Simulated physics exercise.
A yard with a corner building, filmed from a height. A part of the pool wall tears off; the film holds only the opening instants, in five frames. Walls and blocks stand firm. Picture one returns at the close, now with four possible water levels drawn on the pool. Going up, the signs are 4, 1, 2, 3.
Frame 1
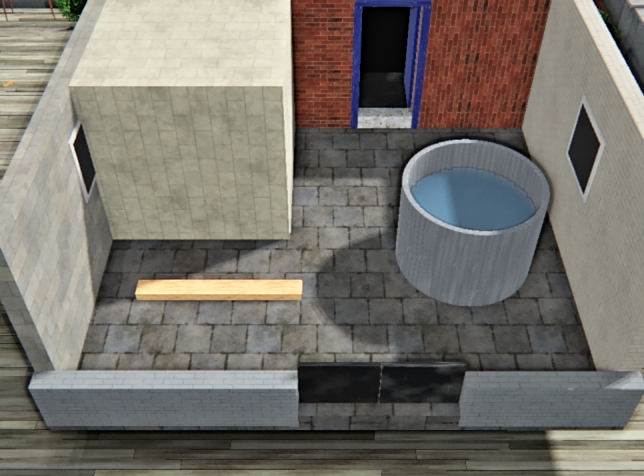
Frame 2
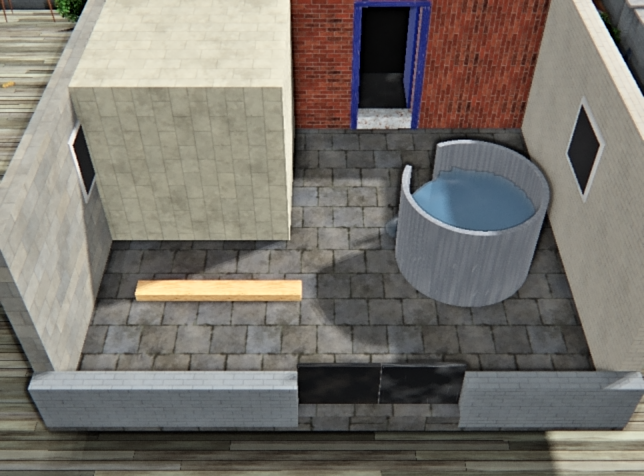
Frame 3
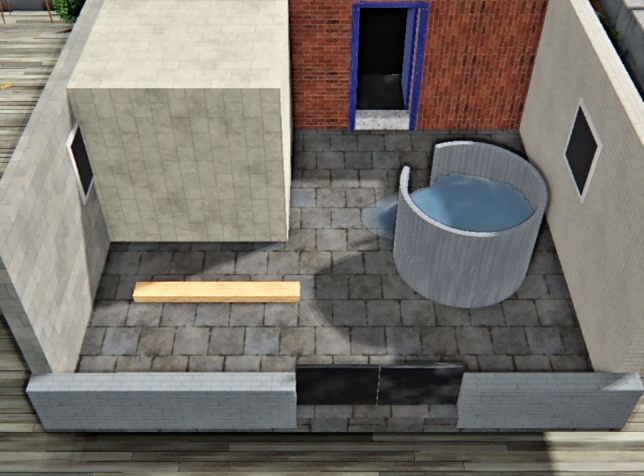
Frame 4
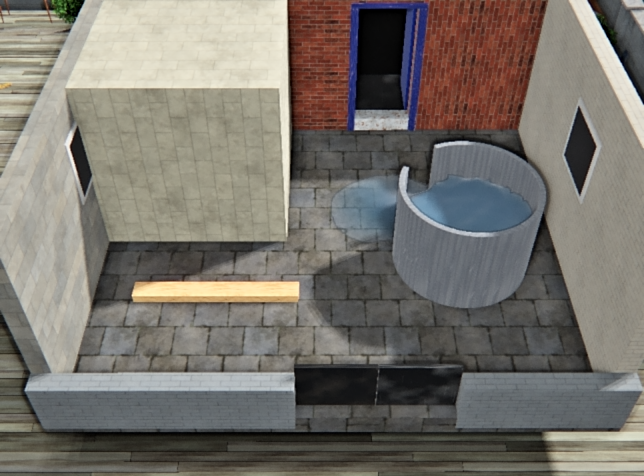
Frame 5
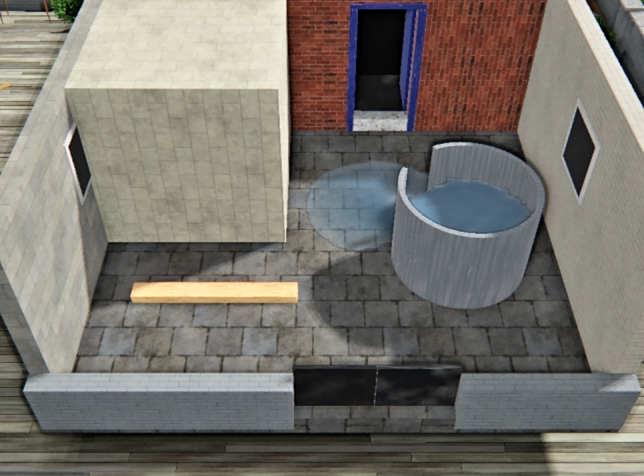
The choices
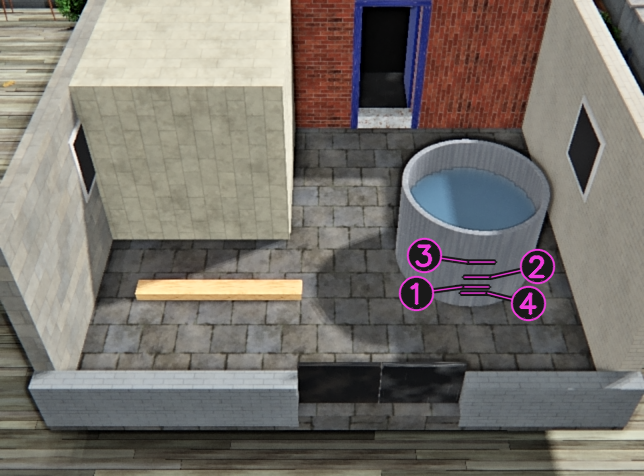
Walled yard with a corner building, where a round pool's side opens and water spreads leftward across the grey paving.
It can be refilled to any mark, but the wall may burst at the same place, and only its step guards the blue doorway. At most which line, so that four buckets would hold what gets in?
Take 3.
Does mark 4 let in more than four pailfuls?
No, not at all.
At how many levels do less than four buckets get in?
All of the four.
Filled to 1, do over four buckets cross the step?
No, that is safe.
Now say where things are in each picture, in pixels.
Water in the pool at rest, its middle at (471, 208); foot of the blue doorway at (384, 128); shut gate at (381, 368).
Water covers 1 % of the ground and shows as far out as (391, 233).
Water covers 3 % of the ground and shows as far out as (368, 211).
Water covers 6 % of the ground and shows as far out as (342, 193).
Water covers 11 % of the ground and shows as far out as (321, 179).
On the marked copy, 1 at (475, 286); 2 at (477, 277); 3 at (480, 262); 4 at (474, 293); from the bottom up 4, 1, 2, 3.
With 1, nothing gets over.
With 2, nothing gets over.
With 3, a splash gets over, under a bucket.
With 4, nothing gets over.
